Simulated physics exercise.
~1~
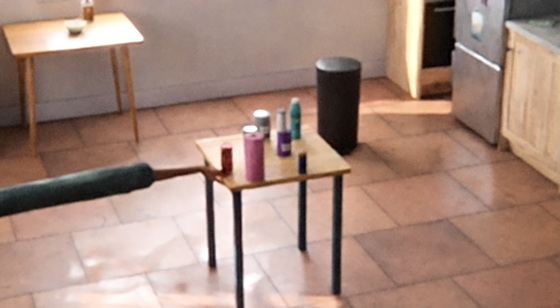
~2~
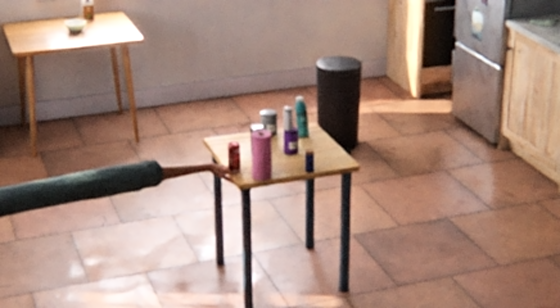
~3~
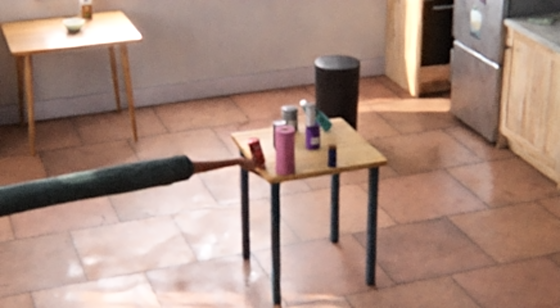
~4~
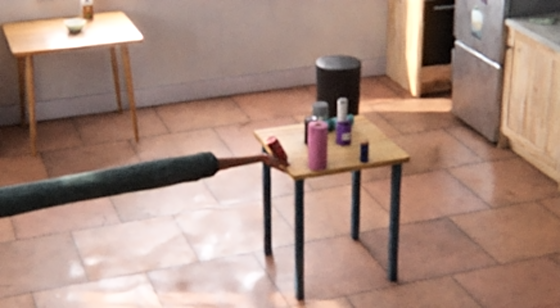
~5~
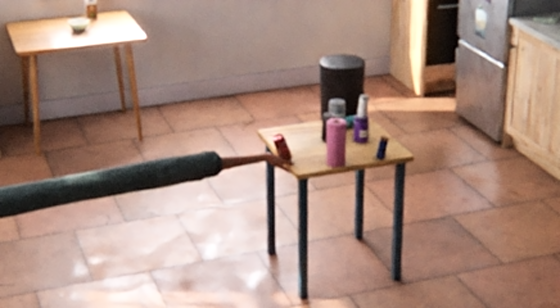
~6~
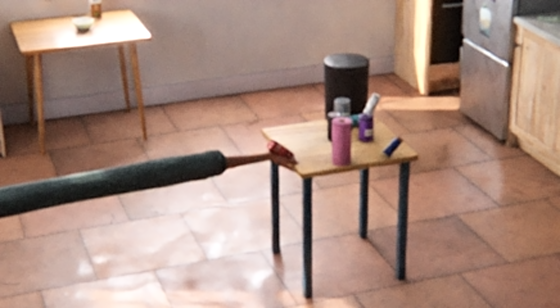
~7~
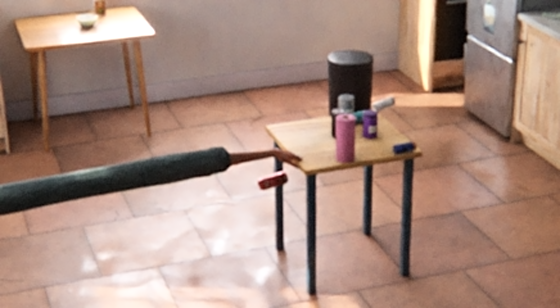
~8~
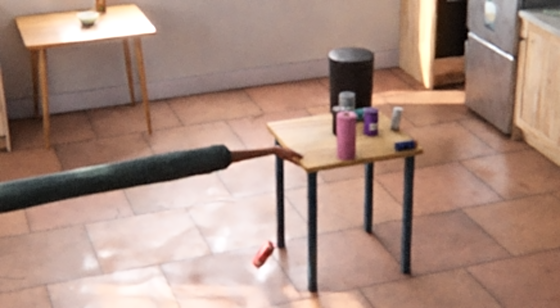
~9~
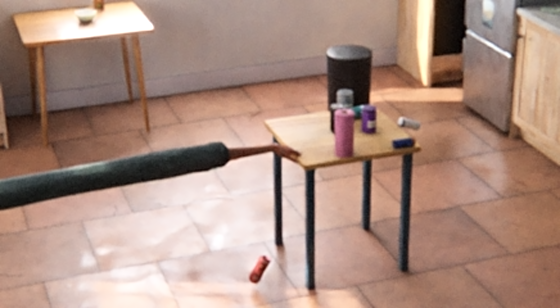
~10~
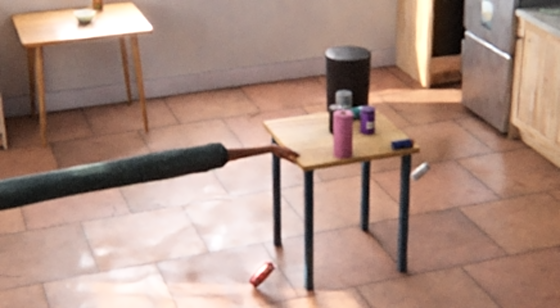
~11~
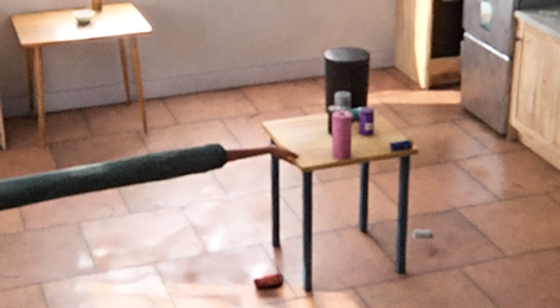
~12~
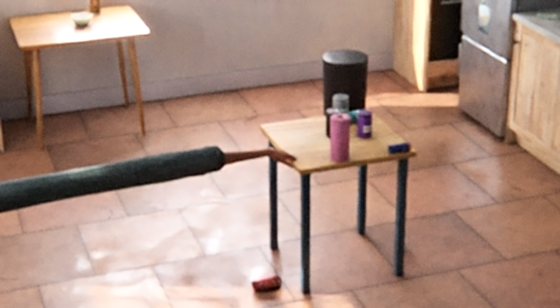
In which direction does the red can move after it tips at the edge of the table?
The red can moves down, dropping from the left side of the table to the tiled floor.
